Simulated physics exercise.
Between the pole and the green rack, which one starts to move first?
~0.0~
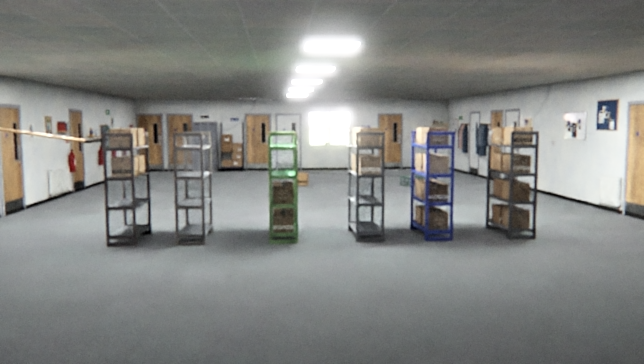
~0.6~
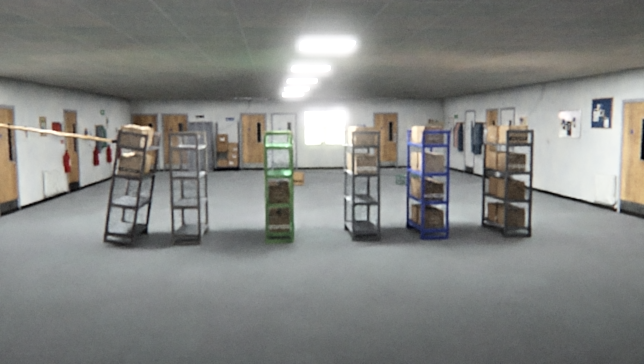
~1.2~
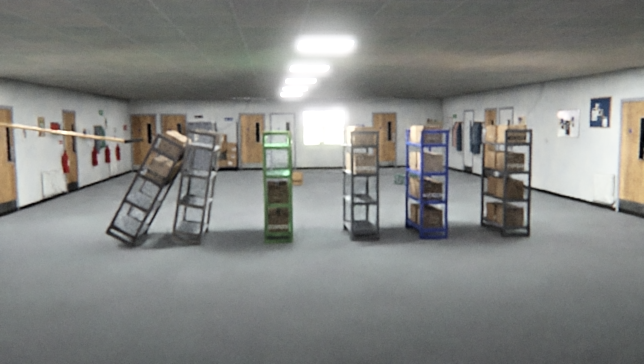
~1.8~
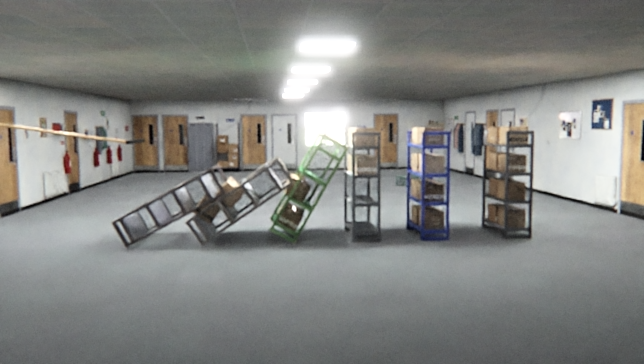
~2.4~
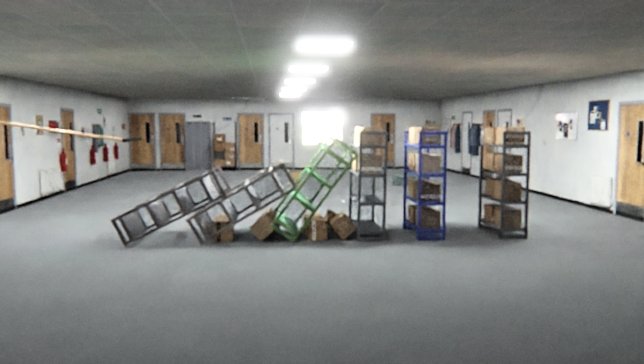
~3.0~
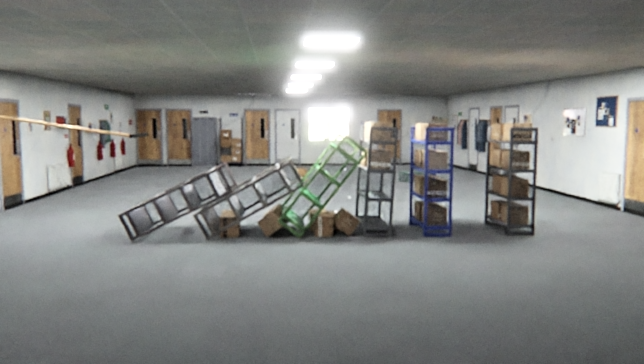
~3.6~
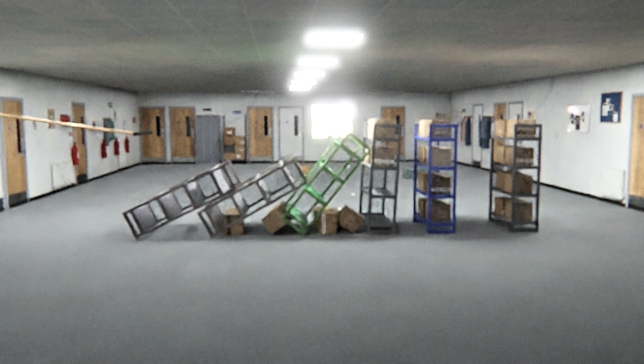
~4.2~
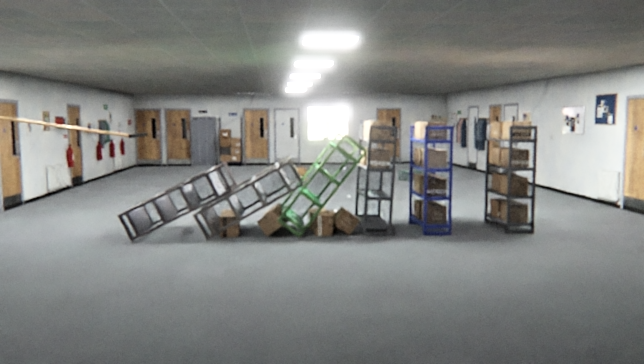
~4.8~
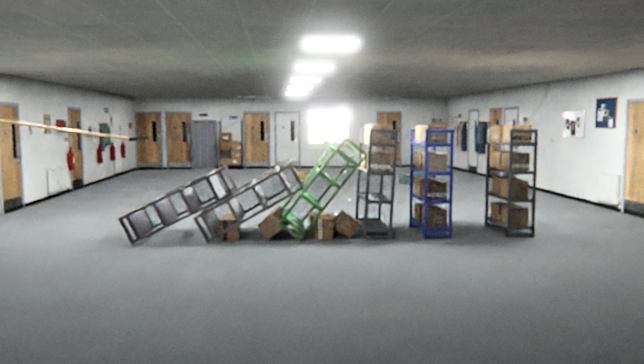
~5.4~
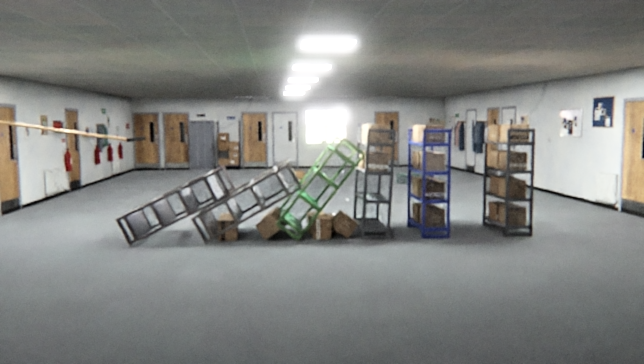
The pole starts to move first, and the green rack only tips later, after the racks to its left have begun to lean.
